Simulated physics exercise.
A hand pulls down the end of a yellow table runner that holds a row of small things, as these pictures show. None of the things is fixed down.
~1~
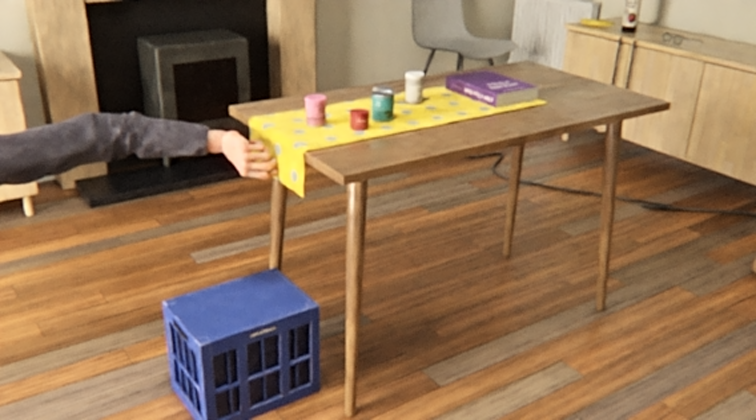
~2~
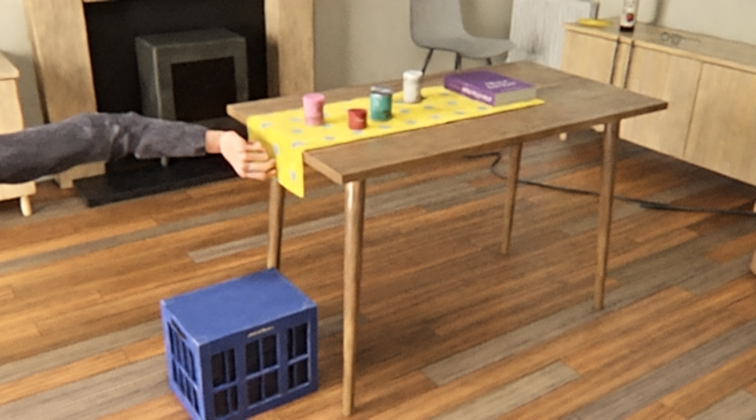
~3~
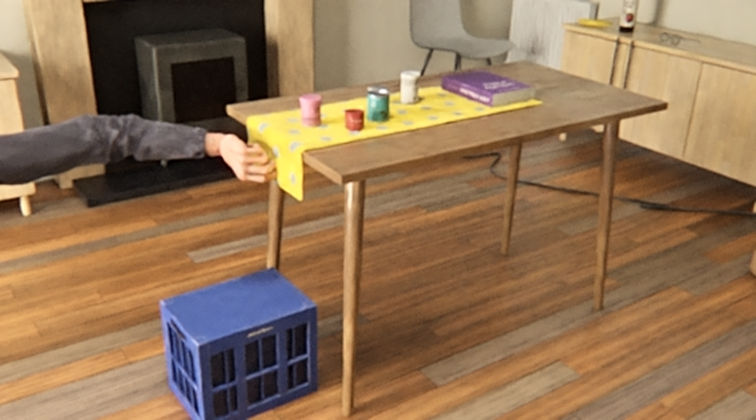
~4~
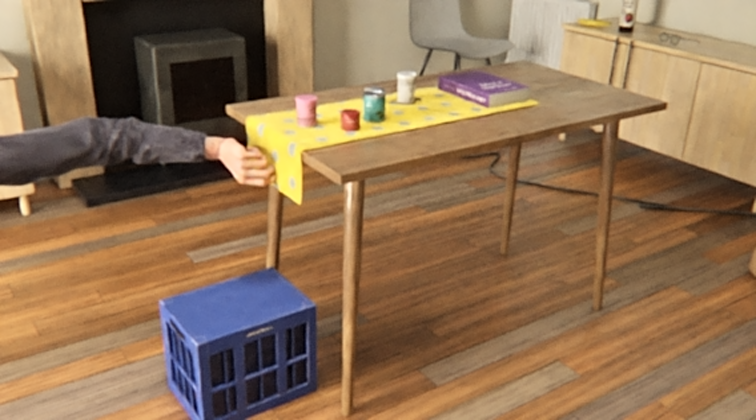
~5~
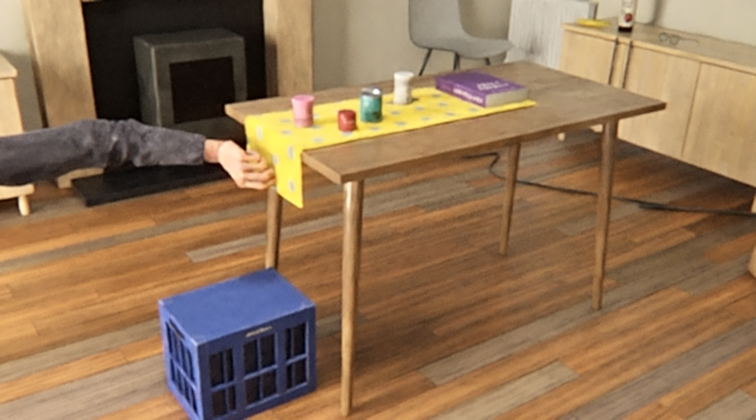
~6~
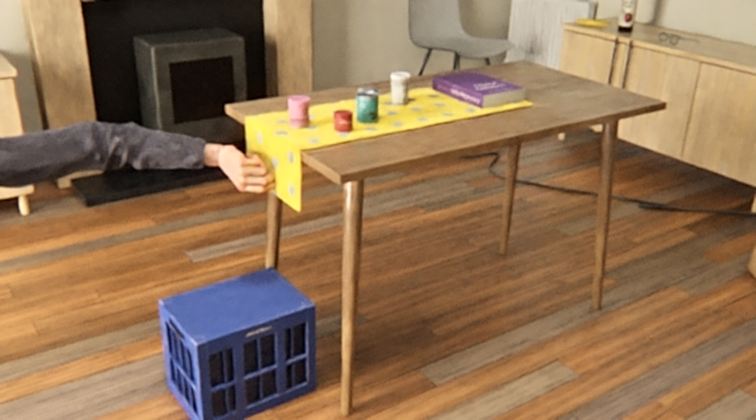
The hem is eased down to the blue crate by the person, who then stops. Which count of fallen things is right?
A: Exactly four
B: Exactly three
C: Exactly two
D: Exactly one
B.
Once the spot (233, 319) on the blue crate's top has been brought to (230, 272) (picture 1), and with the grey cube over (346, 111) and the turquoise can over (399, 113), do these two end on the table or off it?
In the end the grey cube is still on top and the turquoise can is still on top.
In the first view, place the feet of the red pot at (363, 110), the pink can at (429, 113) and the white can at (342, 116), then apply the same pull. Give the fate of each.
Start with the red pot, which is lost; next the pink can, which is kept; last the white can, which is lost.
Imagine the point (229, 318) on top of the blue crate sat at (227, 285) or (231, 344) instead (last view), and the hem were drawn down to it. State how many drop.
Respectively 2 and 4.
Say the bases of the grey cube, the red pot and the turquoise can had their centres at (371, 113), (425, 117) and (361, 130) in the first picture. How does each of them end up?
The grey cube comes down, the red pot remains up, the turquoise can is carried off.
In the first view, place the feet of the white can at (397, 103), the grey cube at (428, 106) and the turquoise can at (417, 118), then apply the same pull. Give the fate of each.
The white can stays put; the grey cube stays put; and the turquoise can stays put.
Soon after, hem near (273, 241); pink can gone.
After that, hem on the crate; pink can, red pot and turquoise can gone.
In the end, hem on the crate; pink can, red pot and turquoise can gone. The table loses three.
